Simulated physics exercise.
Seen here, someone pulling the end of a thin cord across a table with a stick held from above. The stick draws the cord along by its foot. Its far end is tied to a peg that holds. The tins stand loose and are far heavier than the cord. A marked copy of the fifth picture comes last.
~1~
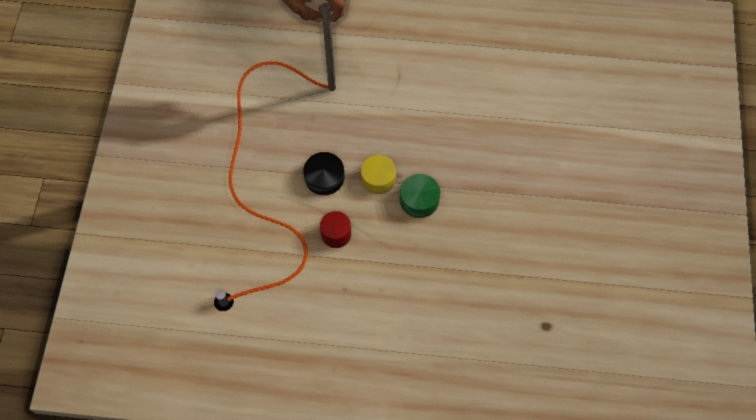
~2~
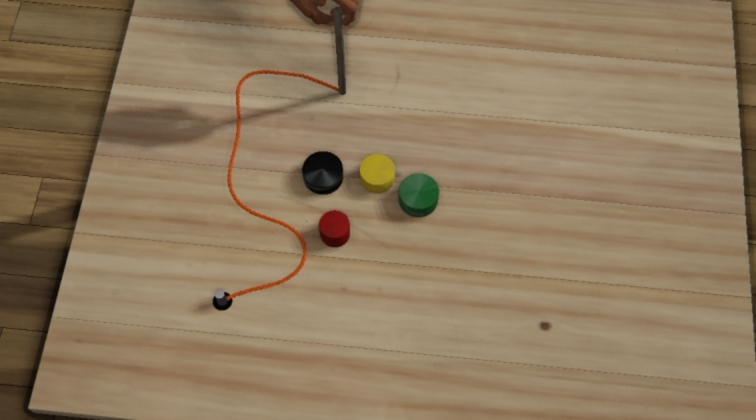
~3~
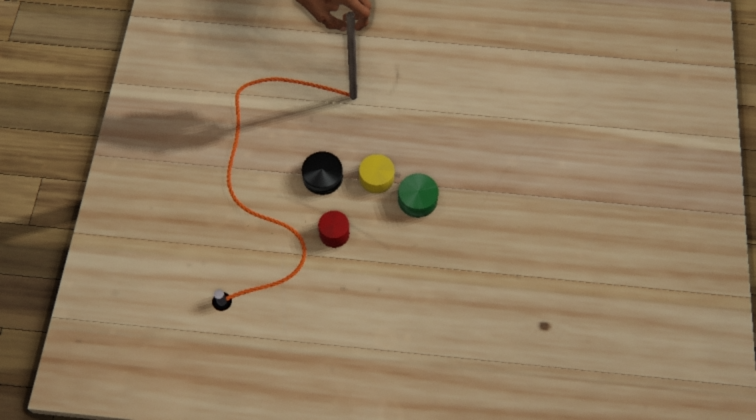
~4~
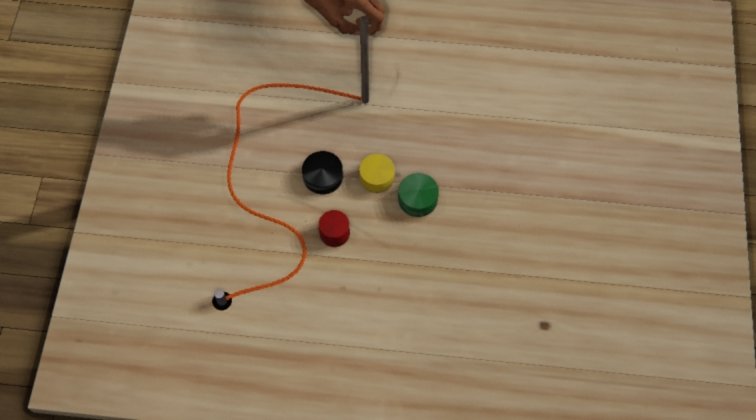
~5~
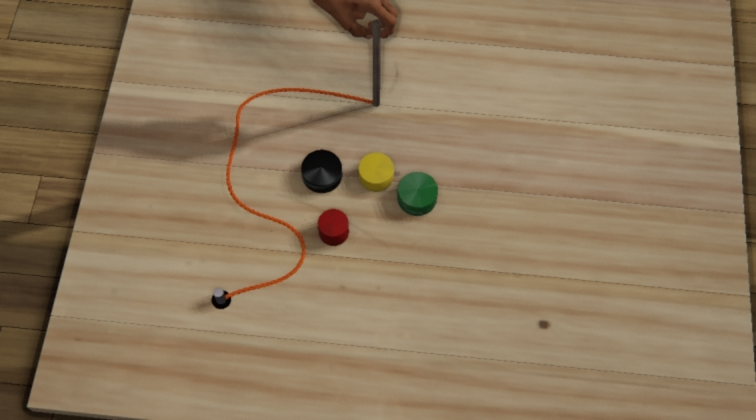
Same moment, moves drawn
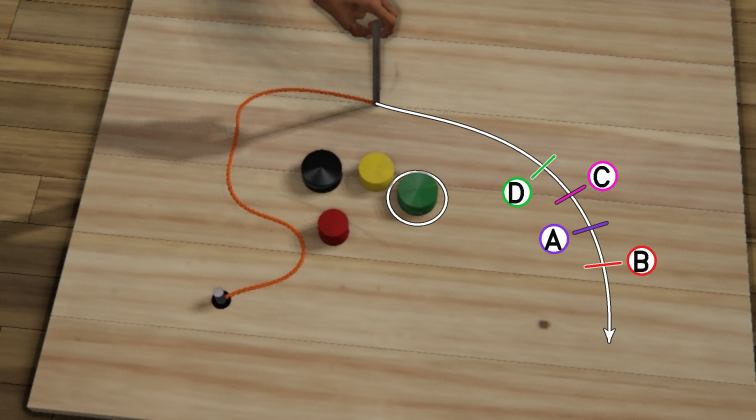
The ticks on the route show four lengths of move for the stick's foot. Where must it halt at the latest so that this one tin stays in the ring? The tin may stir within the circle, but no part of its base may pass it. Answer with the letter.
Stop at B.
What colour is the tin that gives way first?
The black tin.
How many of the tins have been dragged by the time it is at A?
One.
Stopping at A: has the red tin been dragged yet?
No.
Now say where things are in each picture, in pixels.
The first frame shows peg (222, 298); yellow tin (378, 174); black tin (324, 174).
The second frame shows black tin (323, 173); red tin (335, 229).
The third frame shows green tin (418, 196); peg (221, 298).
The fourth frame shows yellow tin (377, 173); black tin (323, 173).
The fifth frame shows red tin (334, 228); green tin (418, 194); peg (220, 296).
On the marked copy, A at (591, 228); B at (603, 265); C at (571, 195); D at (543, 167); the ring at (417, 198); the route from (376, 104) via (547, 170) to (609, 342).
With B. Early on, foot of the stick (475, 131); green tin (418, 194).
Further on, foot of the stick (562, 185); green tin (418, 194).
At the end, foot of the stick (603, 265); yellow tin (379, 189); black tin (341, 196); green tin (418, 194); the green tin is still in its ring.
As for the rest, A is safe but short; C is safe but short; D is safe but short.
